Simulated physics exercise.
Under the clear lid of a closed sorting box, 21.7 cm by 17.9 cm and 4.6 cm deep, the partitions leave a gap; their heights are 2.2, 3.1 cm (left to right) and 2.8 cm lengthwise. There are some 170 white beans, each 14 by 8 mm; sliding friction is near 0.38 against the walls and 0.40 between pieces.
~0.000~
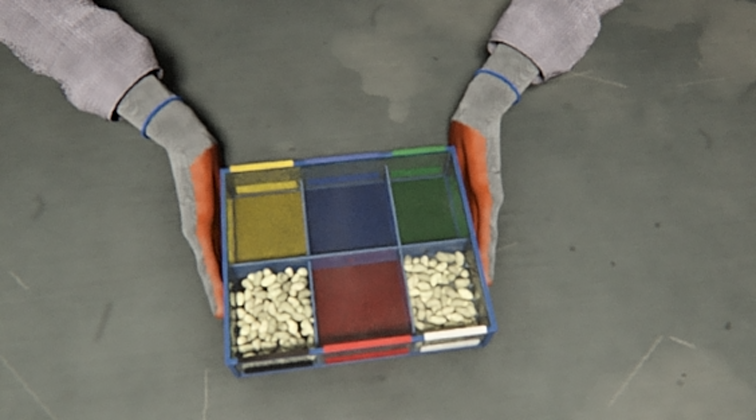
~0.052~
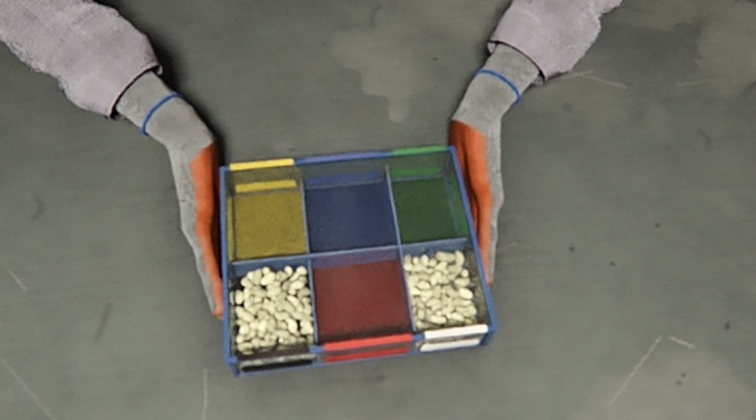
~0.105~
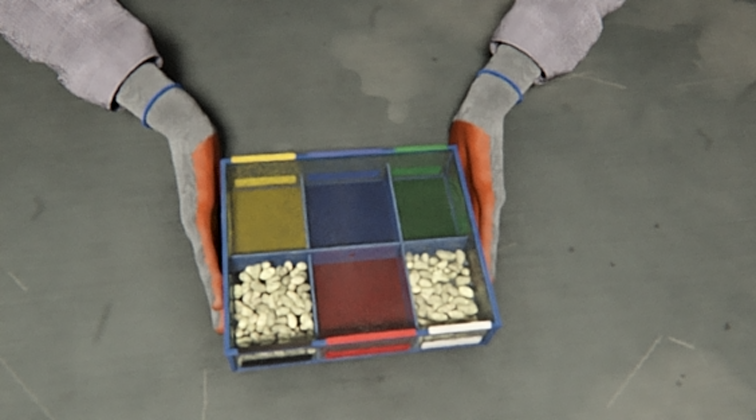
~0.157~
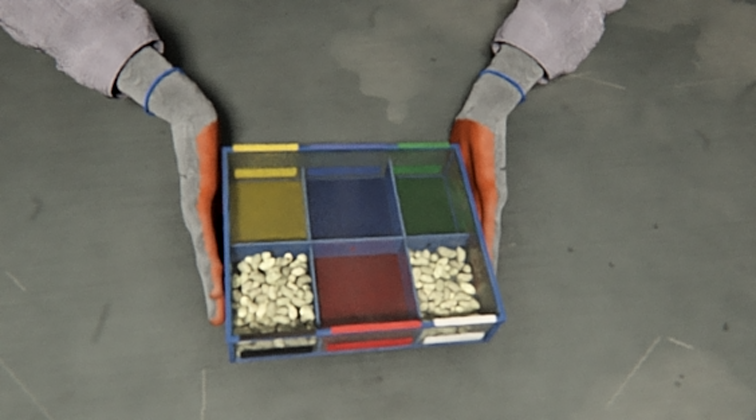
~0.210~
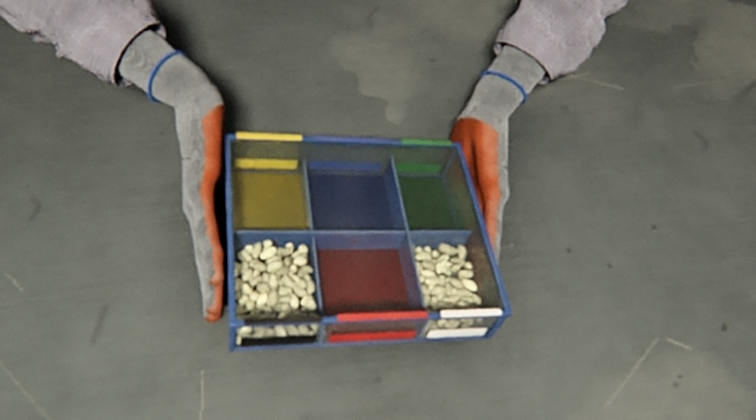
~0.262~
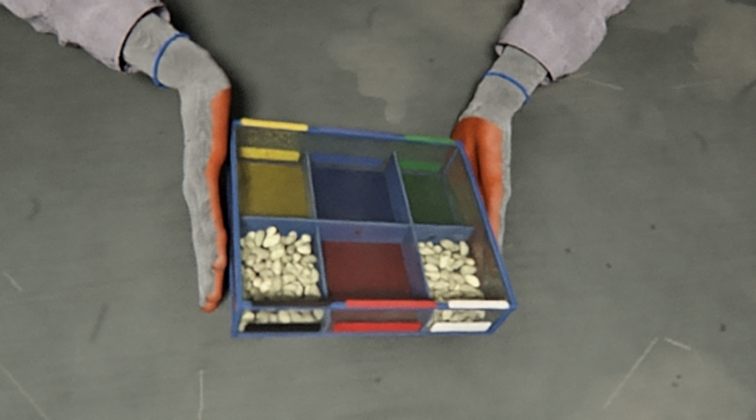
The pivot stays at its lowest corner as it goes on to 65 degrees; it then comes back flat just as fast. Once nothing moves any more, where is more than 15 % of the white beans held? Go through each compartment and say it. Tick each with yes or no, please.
Red - no; blue - no; green - no; yellow - no; white - yes; black - yes.
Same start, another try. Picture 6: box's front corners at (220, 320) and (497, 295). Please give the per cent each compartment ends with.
Each compartment ends with, in per cent, red 0, blue 5, green 5, yellow 5, white 40 and black 45.
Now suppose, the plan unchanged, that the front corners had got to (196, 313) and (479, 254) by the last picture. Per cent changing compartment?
In that case about 20 percent.
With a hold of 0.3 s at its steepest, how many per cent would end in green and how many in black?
Green keeps 5% and black keeps 40%.
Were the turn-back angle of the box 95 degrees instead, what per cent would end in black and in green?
Black: 0 per cent; green: 45 per cent.
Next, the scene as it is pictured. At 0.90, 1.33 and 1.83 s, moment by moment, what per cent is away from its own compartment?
10, 25, 25.
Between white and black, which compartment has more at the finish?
More settles in the white compartment.
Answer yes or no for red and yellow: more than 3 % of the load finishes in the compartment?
Red yes; yellow no.
After 0.90 s, tilt 64 degrees; red 5 %, blue 5 %, white 45 %, black 45 %.
Then, at 1.33 s, tilt 26 degrees; red 10 %, blue 10 %, green 5 %, white 45 %, black 35 %.
Then, at 1.83 s, tilt 0 degrees; red 10 %, blue 10 %, green 5 %, white 45 %, black 35 %.
By 2.4 s all is still; red 10 %, blue 10 %, green 5 %, yellow 0 %, white 45 %, black 35 %.
